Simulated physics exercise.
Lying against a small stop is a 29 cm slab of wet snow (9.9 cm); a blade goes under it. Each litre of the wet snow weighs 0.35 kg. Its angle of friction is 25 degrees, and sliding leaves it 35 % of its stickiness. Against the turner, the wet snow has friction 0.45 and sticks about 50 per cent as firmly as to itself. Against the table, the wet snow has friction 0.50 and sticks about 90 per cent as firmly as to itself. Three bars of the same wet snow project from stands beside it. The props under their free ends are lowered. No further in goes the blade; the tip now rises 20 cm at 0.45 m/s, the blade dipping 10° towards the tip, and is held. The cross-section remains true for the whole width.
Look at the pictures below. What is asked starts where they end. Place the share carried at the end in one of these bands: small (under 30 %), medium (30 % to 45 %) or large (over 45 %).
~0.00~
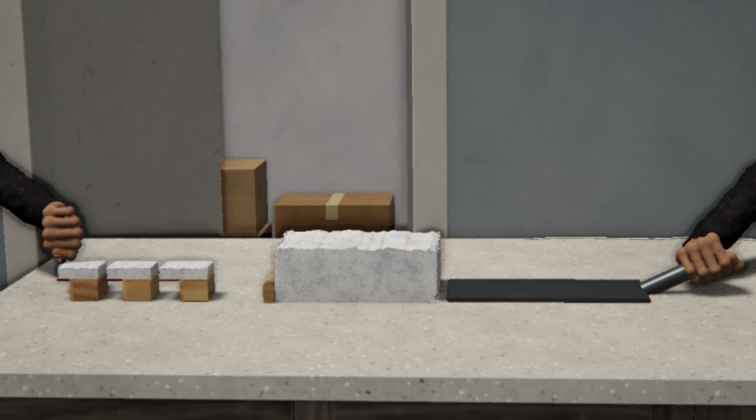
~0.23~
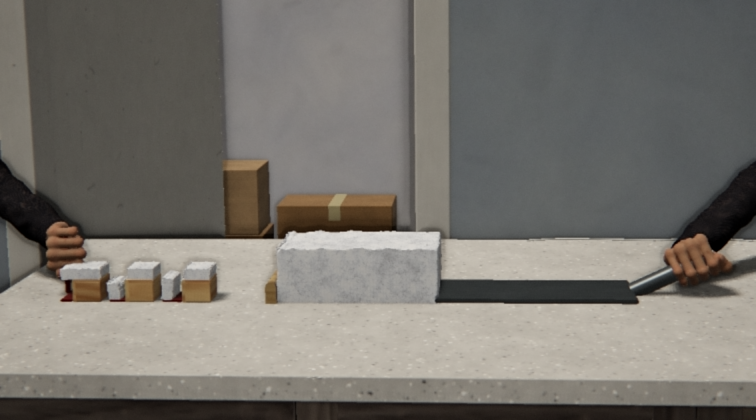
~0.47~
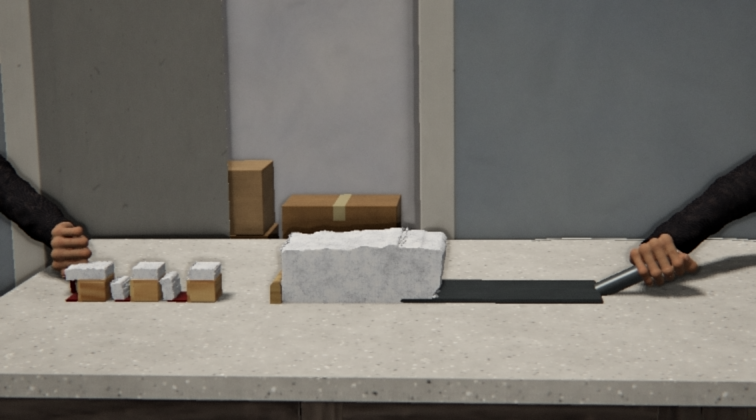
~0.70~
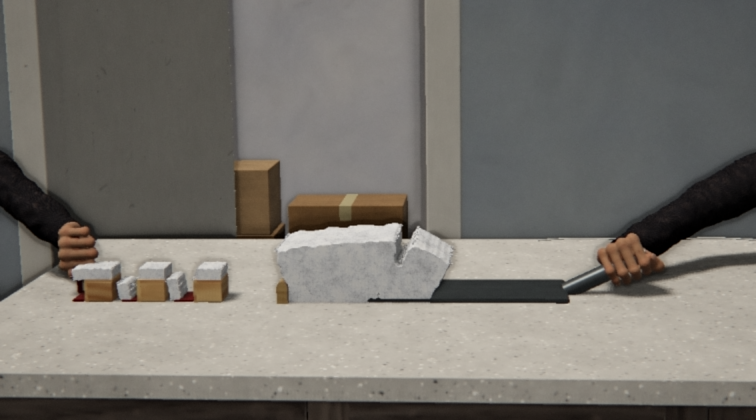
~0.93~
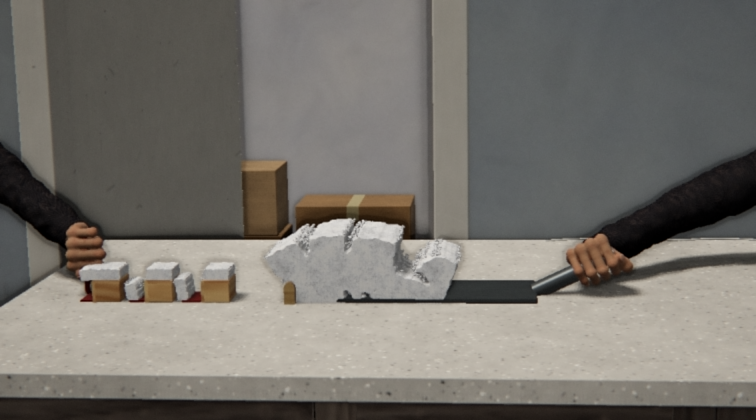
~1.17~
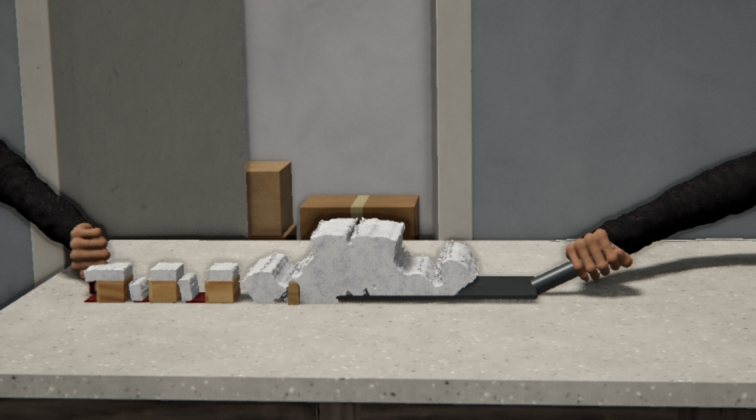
It belongs in the large band.
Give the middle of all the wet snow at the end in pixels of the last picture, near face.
The middle is near (340, 214) in that view.
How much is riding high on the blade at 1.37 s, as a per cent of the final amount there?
My estimate: Some 70 per cent.
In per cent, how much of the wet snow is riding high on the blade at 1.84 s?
The share sits close to 55 %.
By 1.37 s, the tip is 9.6 cm up.
By 1.60 s, the tip is 19 cm up.
By 1.84 s, the tip is 20 cm up and 54 % is riding high on the blade.
By 2.07 s, the tip is 20 cm up and 54 % is riding high on the blade.
By 2.17 s, at the end, the tip is 20 cm up and 54 % is riding high on the blade.
